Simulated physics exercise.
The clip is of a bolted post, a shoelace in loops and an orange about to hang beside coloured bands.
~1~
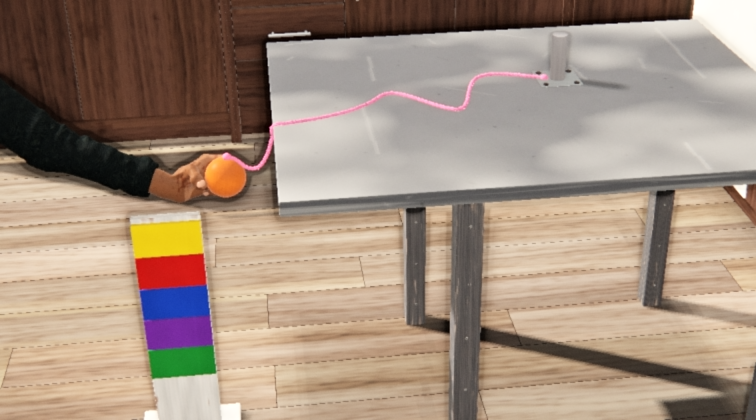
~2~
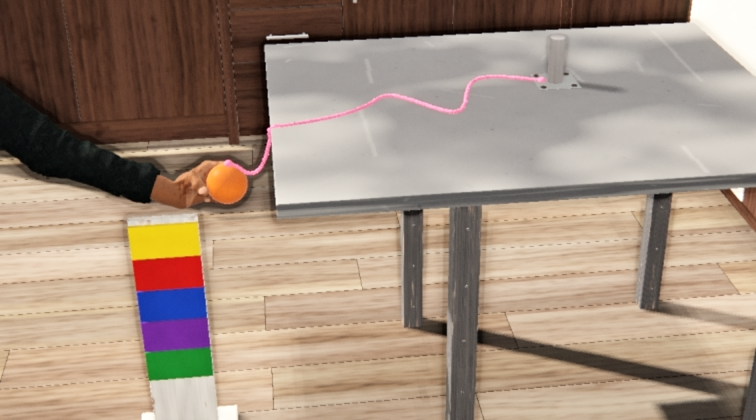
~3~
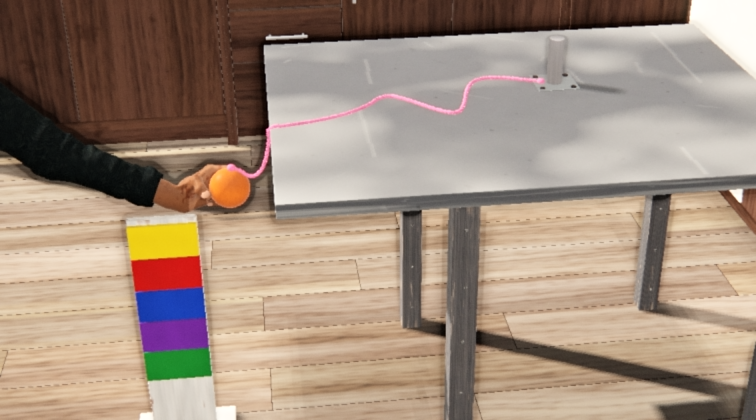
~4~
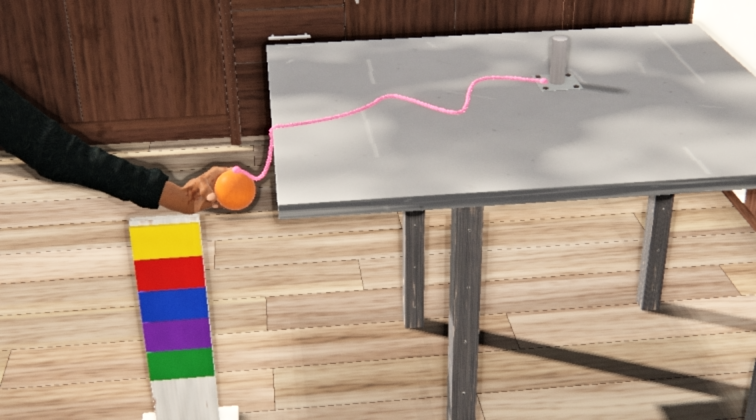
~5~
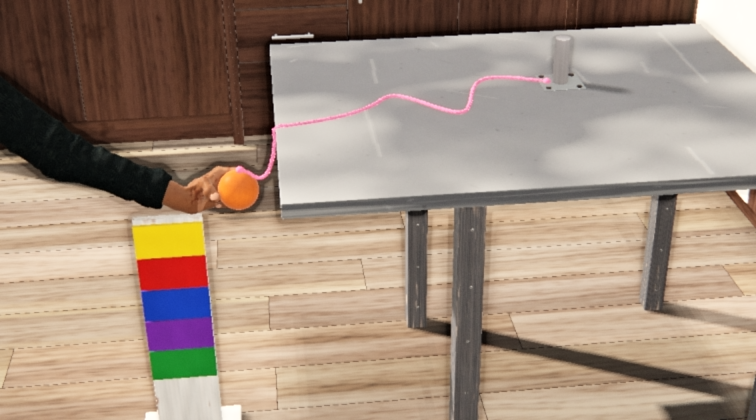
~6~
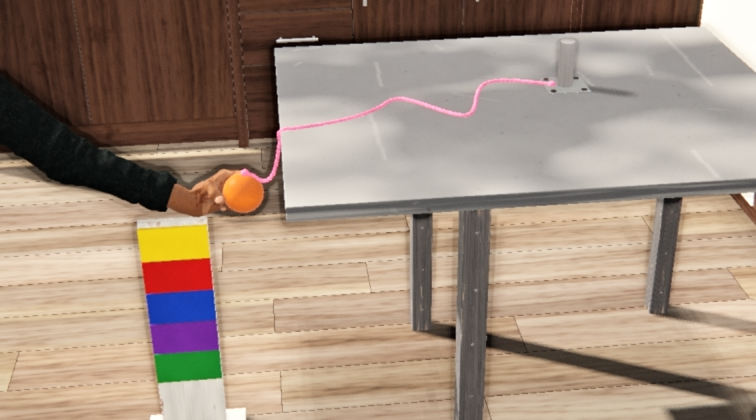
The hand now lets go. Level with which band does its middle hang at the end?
Its centre hangs level with the blue band.
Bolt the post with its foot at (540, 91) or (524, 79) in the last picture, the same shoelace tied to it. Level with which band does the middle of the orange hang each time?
Try by try: Purple; purple.
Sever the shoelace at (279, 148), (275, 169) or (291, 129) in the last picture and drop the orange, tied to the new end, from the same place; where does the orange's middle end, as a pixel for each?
Try by try, around (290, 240), (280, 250) and (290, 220).
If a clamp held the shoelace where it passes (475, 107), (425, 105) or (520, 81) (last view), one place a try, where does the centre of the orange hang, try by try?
In that order: (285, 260), (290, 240) and (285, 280).
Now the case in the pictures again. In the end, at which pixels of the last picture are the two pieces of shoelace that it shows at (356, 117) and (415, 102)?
At (280, 137), then (344, 112).
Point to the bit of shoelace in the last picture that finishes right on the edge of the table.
That spot is around (366, 113).
A little later, orange near (258, 302); level with blue.
Next, orange near (318, 280); level with blue.
Later still, orange near (273, 295); level with blue.
When it is over, orange near (286, 293); level with blue. Its middle rests at the blue band.
